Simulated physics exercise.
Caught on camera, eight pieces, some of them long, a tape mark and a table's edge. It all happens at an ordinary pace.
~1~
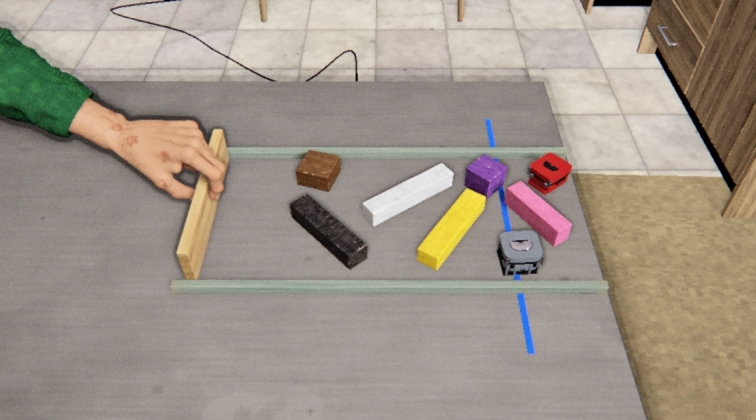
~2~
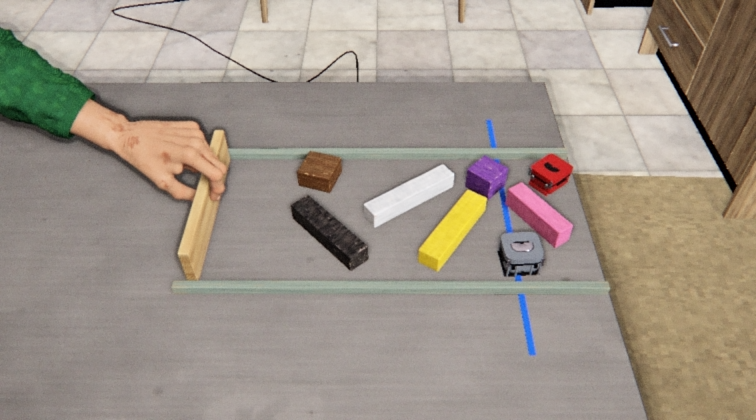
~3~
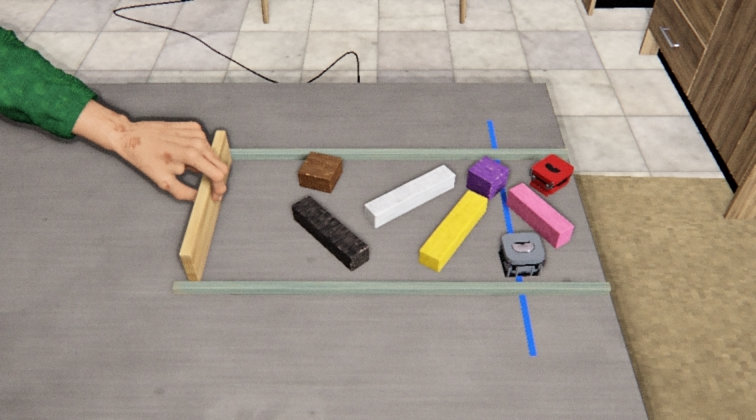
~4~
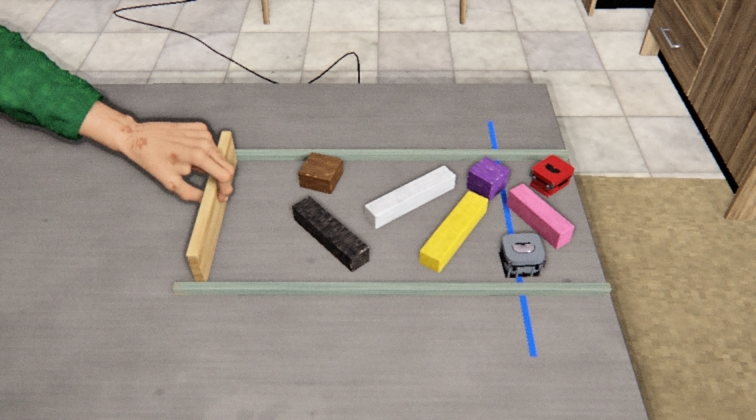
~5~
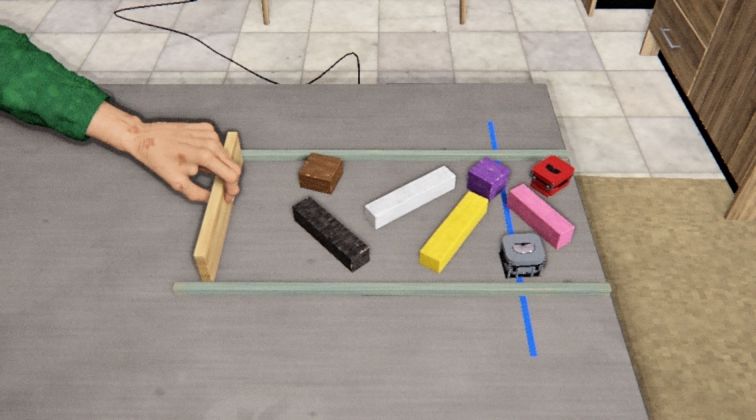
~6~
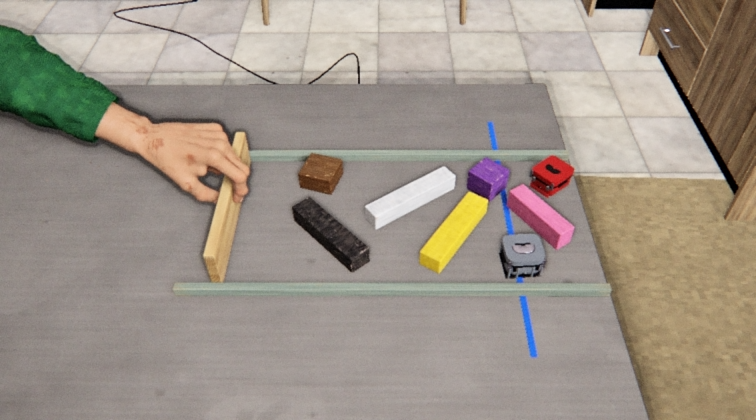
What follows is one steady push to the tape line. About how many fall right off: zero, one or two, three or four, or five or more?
Here the number that fall off is one or two.
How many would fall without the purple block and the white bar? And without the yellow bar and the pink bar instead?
It would be 0 and 1.
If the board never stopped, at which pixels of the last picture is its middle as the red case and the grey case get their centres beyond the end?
Near (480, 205) and (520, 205).
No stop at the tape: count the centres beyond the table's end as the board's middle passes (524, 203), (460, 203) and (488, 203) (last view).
In that order 4, 0 and 1.
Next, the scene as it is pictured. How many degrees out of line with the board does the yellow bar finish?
Near 20 degrees.
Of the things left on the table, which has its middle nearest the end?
The pink bar.
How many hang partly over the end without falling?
3 of them.
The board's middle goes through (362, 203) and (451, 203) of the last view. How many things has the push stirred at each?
At the one place 3, at the other 8.
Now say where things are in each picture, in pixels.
The first picture shows red case (549, 174); pink bar (537, 213); grey case (519, 253); board (206, 201); tape (506, 216).
The second picture shows pink bar (538, 214); black bar (329, 232).
The third picture shows grey case (521, 255); board (209, 202).
The fourth picture shows red case (551, 177); purple block (488, 179).
The fifth picture shows pink bar (539, 216); white bar (411, 197).
The sixth picture shows red case (551, 177); pink bar (539, 216); grey case (522, 256); board (230, 203); tape (508, 219).
Early on, none off yet; red case at rest near (551, 177); pink bar at rest near (539, 216); grey case at rest near (522, 256).
Finally, the number that fall off is one or two; lost, red case.
